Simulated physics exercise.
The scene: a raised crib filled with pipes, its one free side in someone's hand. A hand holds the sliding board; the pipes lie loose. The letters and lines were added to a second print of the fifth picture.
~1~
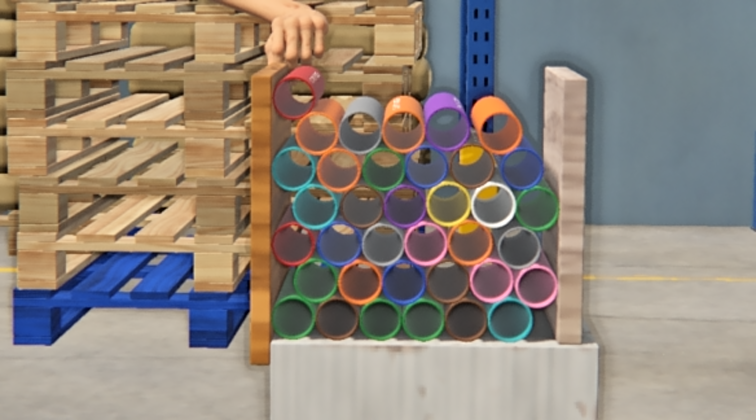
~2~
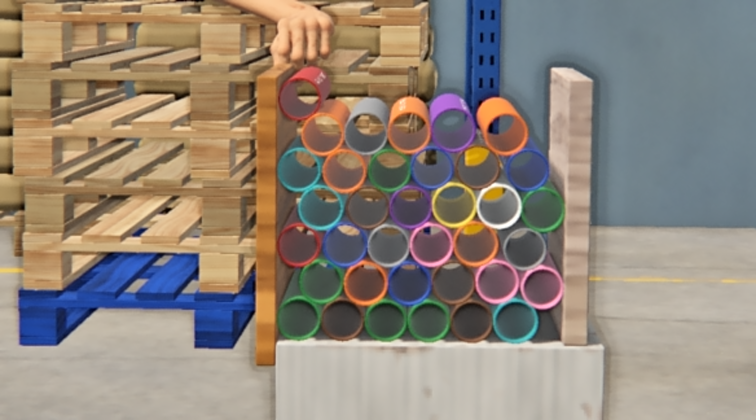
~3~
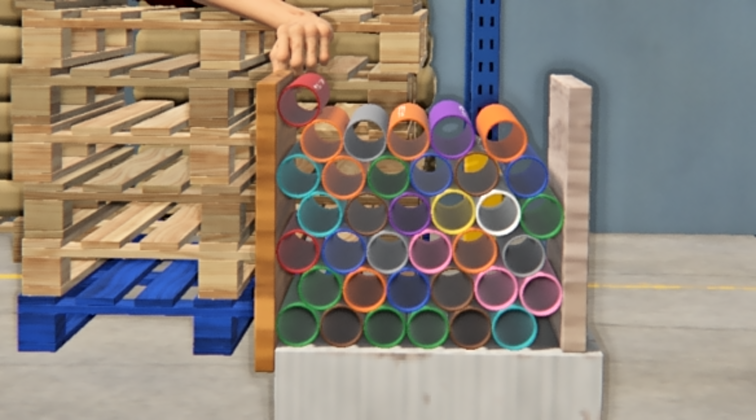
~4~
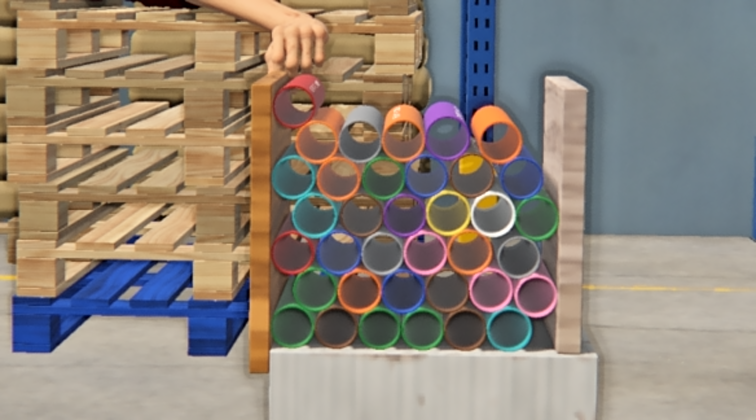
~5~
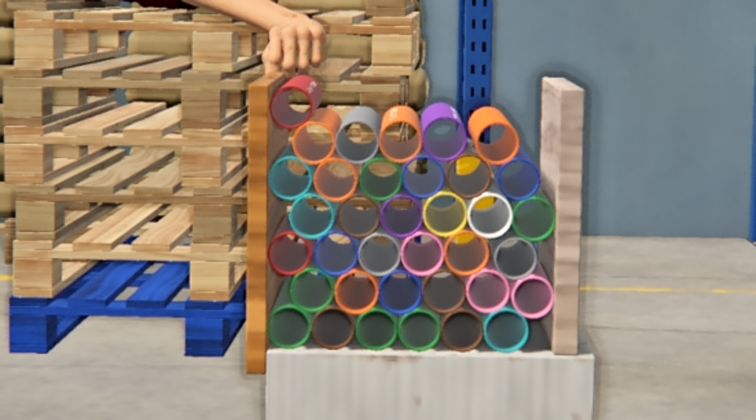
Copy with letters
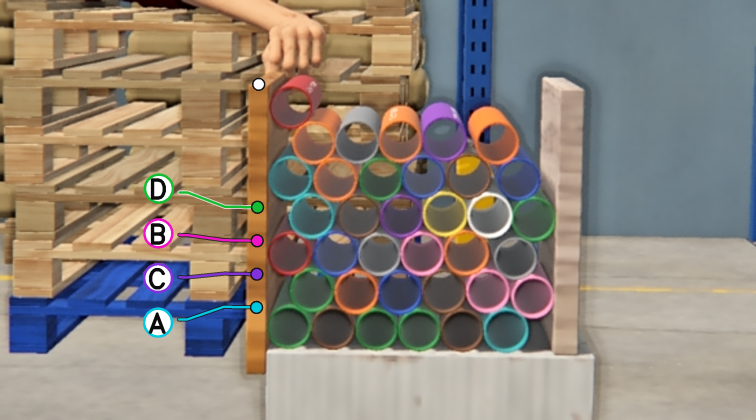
At the start, a hand rests at the top of the wooden board on the left side of a raised crib stacked with colourful pipes, beside piled pallets. The view then wavers slightly, but the hand, board and pipes show no clear movement, and the stack looks unchanged at the end.
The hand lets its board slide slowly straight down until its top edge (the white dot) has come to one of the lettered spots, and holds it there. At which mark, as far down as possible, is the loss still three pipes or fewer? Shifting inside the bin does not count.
It can be let down to C.
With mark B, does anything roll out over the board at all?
Yes.
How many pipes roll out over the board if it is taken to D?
At D the number is one.
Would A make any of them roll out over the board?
At A: Yes.
On the marked copy, A at (257, 308); B at (257, 241); C at (257, 274); D at (258, 208); the white dot at (259, 84).
Following C. Soon after the start, top of the board (269, 168).
Later, top of the board (268, 261).
In the end, top of the board (267, 273), three out over the board.
As for the rest, A more than three out over the board; B three out over the board; D one out over the board.
